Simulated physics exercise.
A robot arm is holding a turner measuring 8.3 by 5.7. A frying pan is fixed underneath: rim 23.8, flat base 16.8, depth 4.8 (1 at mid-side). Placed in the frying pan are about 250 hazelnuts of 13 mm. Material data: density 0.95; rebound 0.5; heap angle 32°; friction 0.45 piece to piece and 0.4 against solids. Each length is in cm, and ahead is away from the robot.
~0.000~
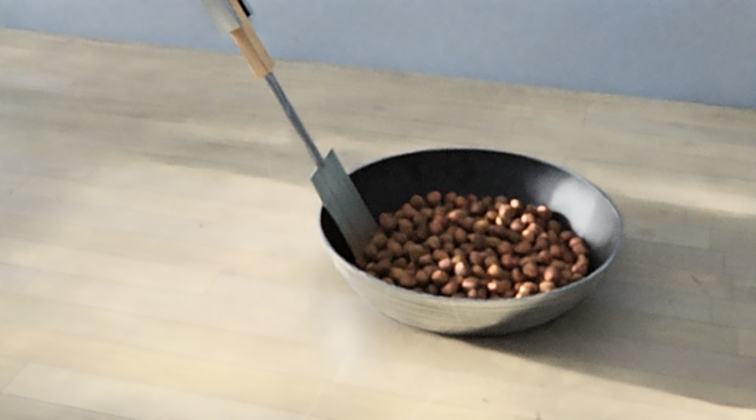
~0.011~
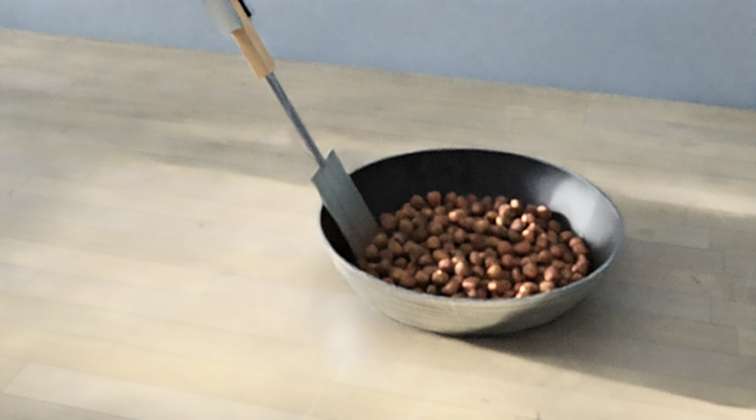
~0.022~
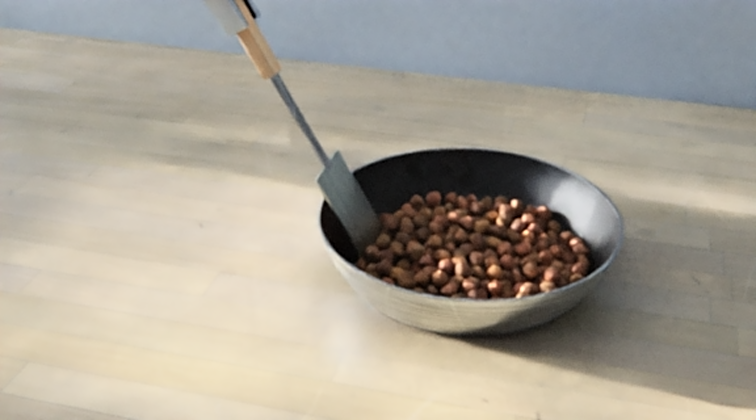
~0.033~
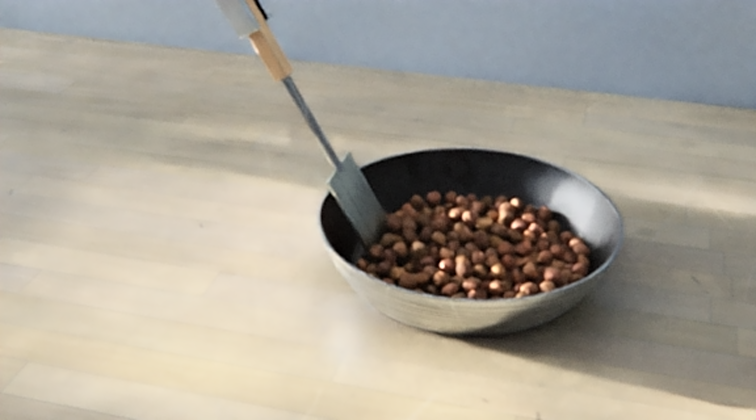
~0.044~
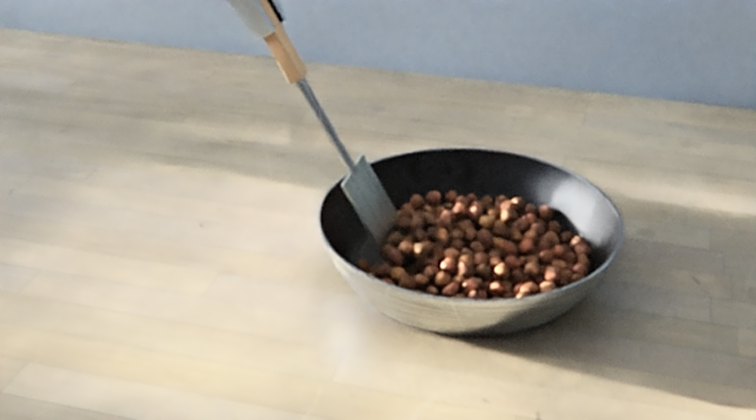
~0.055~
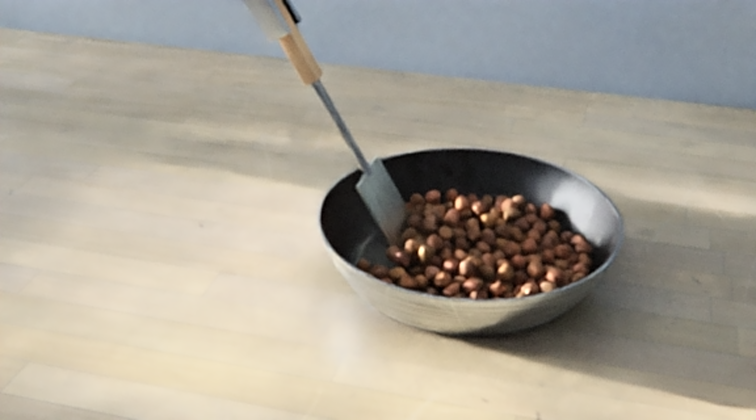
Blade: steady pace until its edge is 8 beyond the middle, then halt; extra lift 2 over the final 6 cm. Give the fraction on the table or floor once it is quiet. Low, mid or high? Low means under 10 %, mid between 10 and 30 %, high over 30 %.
Mid.
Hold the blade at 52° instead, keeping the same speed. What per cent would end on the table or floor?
Estimate for that slope: Some 15 per cent.
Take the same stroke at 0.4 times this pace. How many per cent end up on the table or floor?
I'd put it around 0 per cent.
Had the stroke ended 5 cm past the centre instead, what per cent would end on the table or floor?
It would come to roughly 5 percent.
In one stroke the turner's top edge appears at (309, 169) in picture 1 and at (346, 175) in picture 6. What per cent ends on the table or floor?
Roughly 10 %.
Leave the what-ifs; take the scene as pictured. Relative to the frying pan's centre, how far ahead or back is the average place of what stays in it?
Ahead, by around 2.5 cm.
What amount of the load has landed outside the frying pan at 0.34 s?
5 %.
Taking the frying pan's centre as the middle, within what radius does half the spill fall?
Some 34 centimetres.
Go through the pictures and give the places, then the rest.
Turner top edge at (320, 163), sloping 60°; upper third of the load around (461, 248), from x 360 to 580, top at y 200; 246 in the frying pan, in the first picture.
Turner top edge at (321, 163), sloping 60°; upper third of the load around (461, 248), from x 360 to 580, top at y 200, in the second picture.
Turner top edge at (326, 164), sloping 60°; upper third of the load around (460, 246), from x 360 to 580, top at y 200, in the third picture.
Turner top edge at (338, 167), sloping 60°; upper third of the load around (462, 246), from x 360 to 580, top at y 200, in the fourth picture.
Turner top edge at (352, 169), sloping 60°; upper third of the load around (466, 246), from x 360 to 585, top at y 200, in the fifth picture.
Turner top edge at (367, 171), sloping 60°; upper third of the load around (462, 246), from x 360 to 585, top at y 195; 246 in the frying pan, in the sixth picture.
After 0.09 s, sloping 60°, highest piece 5 above the table; 246 in the frying pan.
After 0.13 s, sloping 60°, highest piece 6 above the table; 246 in the frying pan.
After 0.34 s, sloping 60°, highest piece 13 above the table; 209 in the frying pan, 13 on the table or floor, 24 on the blade or in flight.
After 1.39 s, sloping 60°, highest piece 4 above the table; 209 in the frying pan, 37 on the table or floor.
At rest, 209 in the frying pan, 37 on the table or floor. That is 15 % on the table or floor.
